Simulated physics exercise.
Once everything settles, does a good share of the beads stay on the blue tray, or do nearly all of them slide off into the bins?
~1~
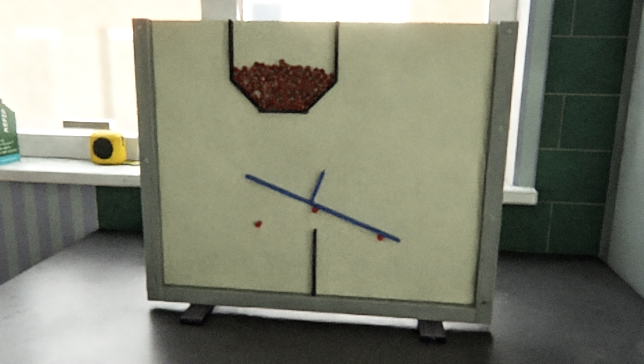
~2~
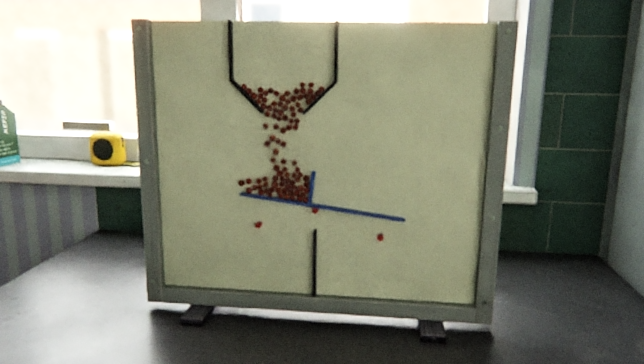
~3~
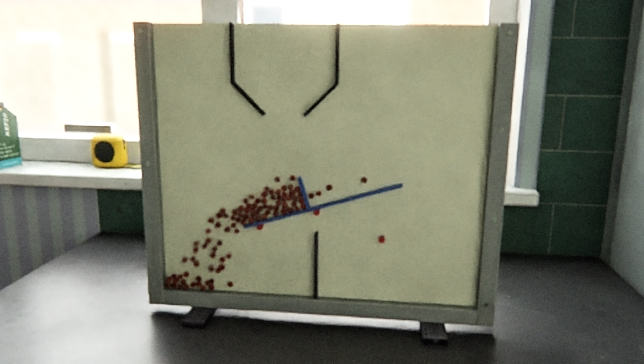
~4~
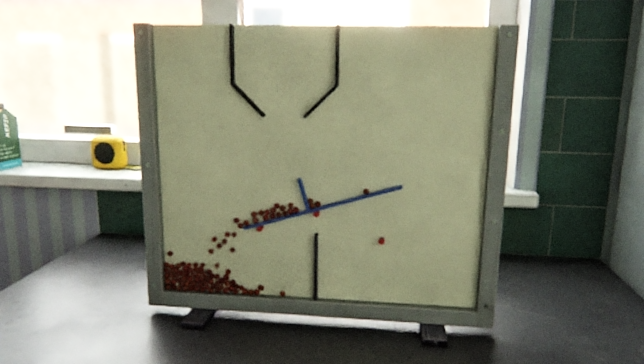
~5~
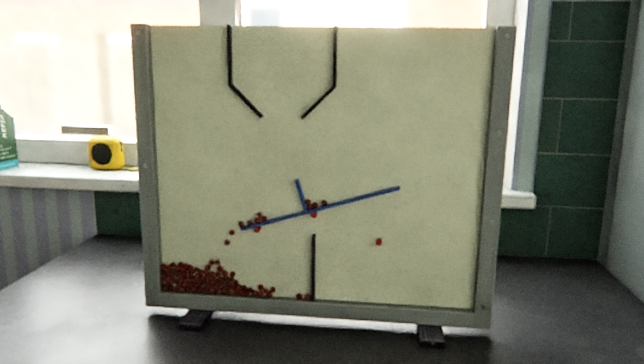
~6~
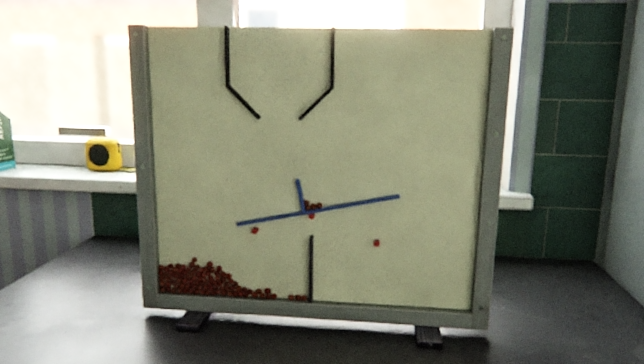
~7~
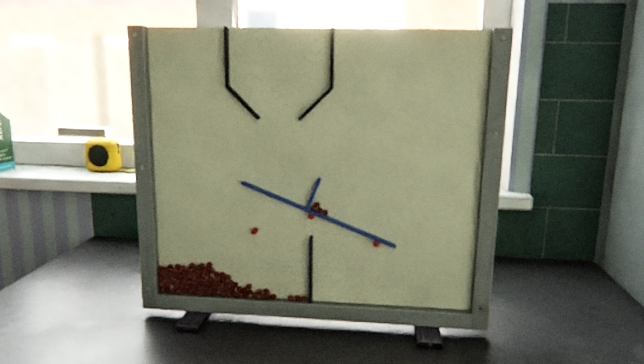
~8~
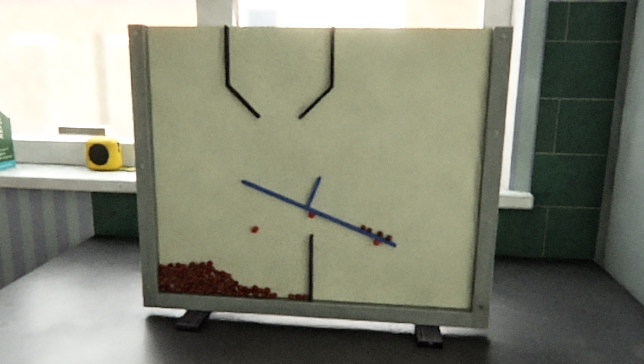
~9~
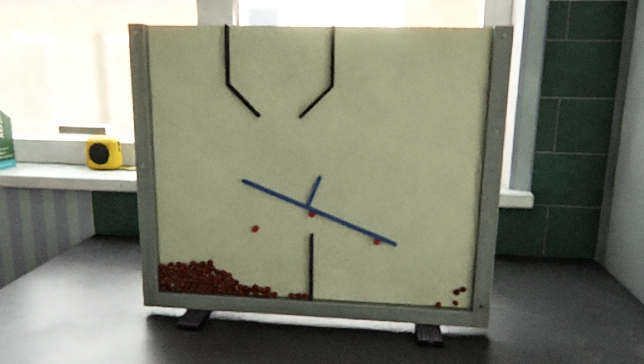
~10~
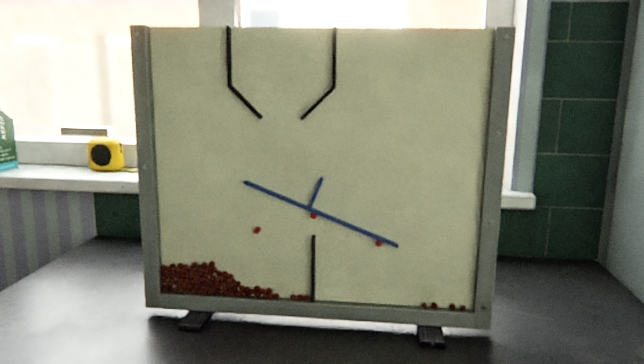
Nearly all of them slide off into the bins. The main part lies in the left bin, with hardly any in the right bin and hardly any left on the tray.
